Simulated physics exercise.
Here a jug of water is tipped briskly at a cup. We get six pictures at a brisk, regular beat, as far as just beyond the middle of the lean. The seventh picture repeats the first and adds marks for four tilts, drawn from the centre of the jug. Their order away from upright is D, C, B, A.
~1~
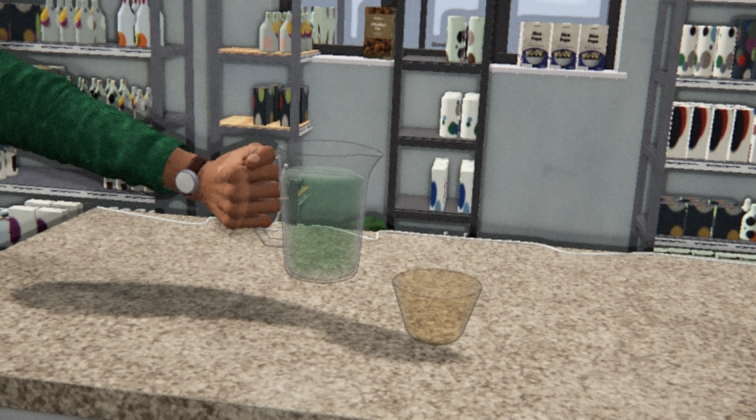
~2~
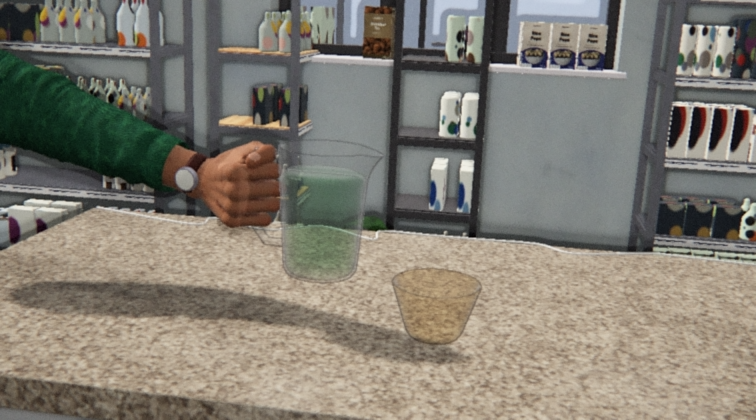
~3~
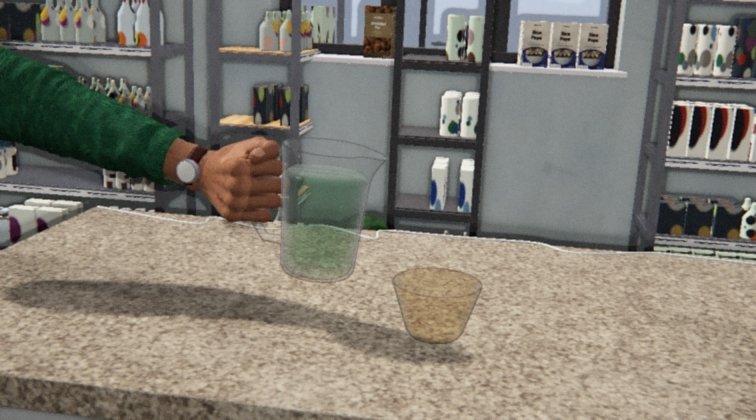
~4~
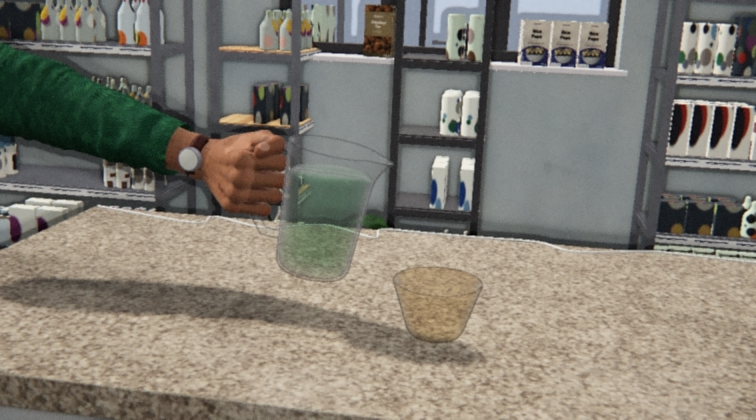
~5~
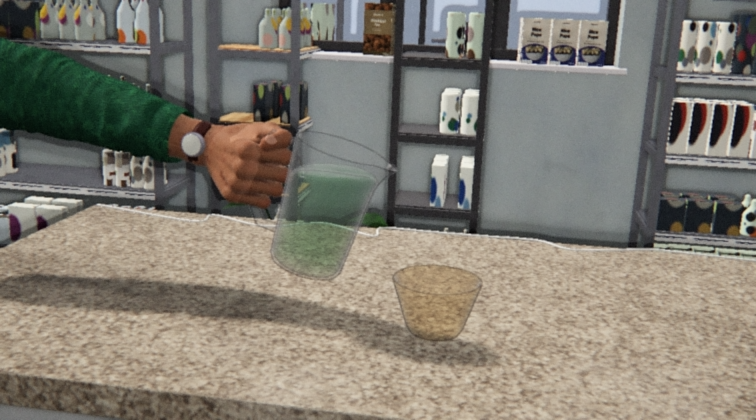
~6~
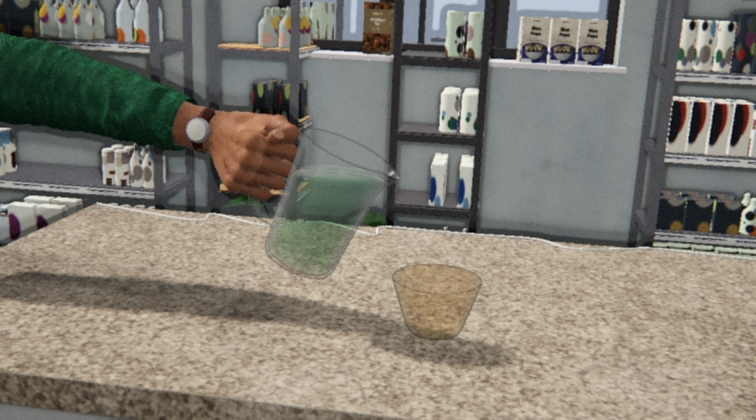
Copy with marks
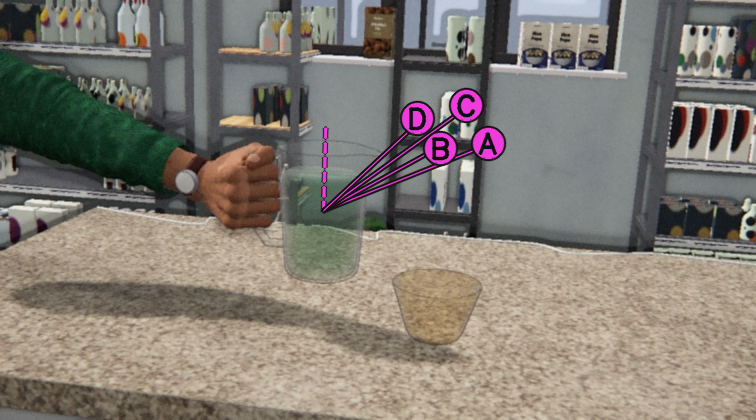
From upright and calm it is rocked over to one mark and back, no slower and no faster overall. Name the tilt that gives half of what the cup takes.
B.
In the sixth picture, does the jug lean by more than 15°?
Yes, it does.
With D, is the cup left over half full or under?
Under.
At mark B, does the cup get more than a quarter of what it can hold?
Yes, it does.
In magenta, A at (472, 150); B at (424, 155); C at (453, 116); D at (407, 132).
With A, the cup ends with about 62 % of what it can hold; 5 % of the water is spilt.
With B, the cup ends with about 51 % of what it can hold.
With C, the cup ends with about 35 % of what it can hold.
With D, the cup ends with about 22 % of what it can hold.
